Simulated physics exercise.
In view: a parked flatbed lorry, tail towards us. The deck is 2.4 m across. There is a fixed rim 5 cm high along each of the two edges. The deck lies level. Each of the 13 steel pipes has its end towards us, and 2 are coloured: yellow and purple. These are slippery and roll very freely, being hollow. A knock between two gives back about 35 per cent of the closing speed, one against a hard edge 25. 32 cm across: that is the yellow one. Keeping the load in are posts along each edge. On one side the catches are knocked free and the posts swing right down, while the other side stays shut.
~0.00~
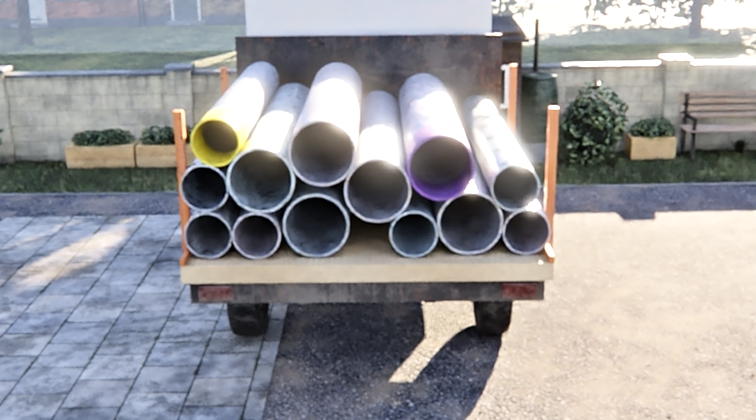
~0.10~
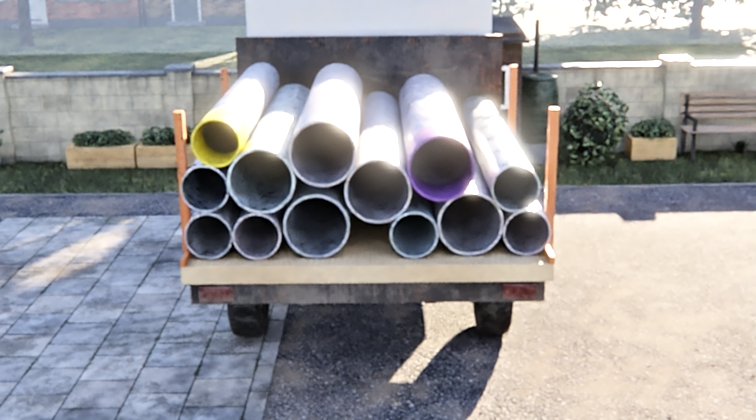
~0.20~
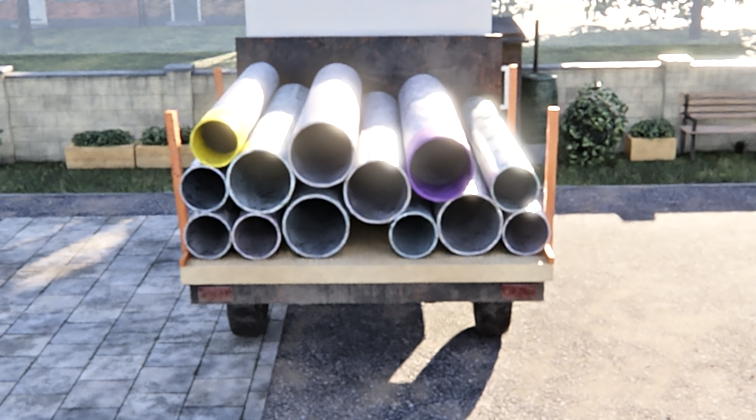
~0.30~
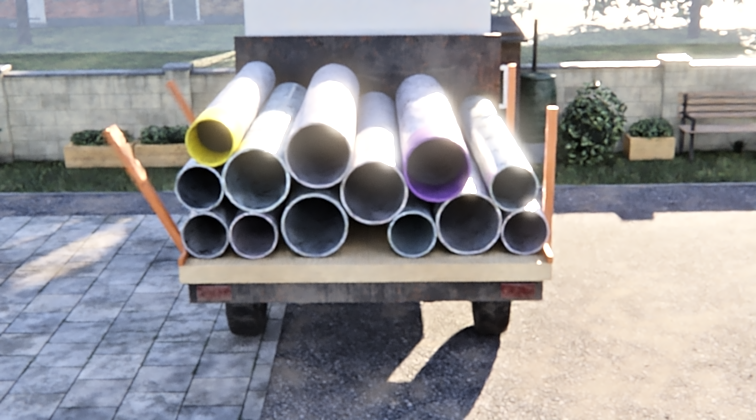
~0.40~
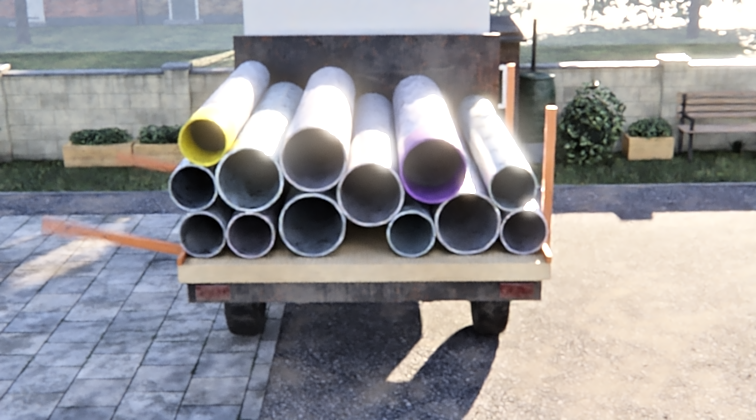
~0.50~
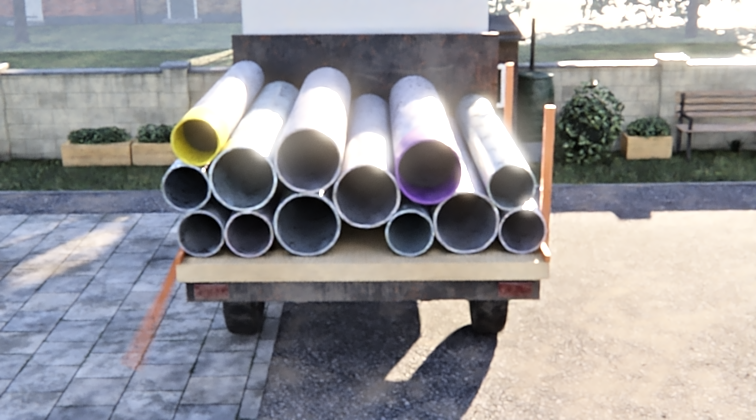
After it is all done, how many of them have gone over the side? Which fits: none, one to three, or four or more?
It fits one to three.
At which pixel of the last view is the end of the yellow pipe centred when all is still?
(139, 399), roughly.
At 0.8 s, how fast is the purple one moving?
Near 0.0 m/s.
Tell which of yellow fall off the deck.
Yellow falls off.
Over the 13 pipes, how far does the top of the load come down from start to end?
About 5 cm.
By 0.8 s, yellow is up on others, 5 cm from the left edge, rolling left; purple is up on others, 80 cm from the right edge; 1 off so far.
By 1.0 s, yellow is dropping off the left side; as before, purple; 2 off so far.
Finally (3.5 s), yellow is down on the left; purple is up on others, 80 cm from the right edge; 2 off so far.
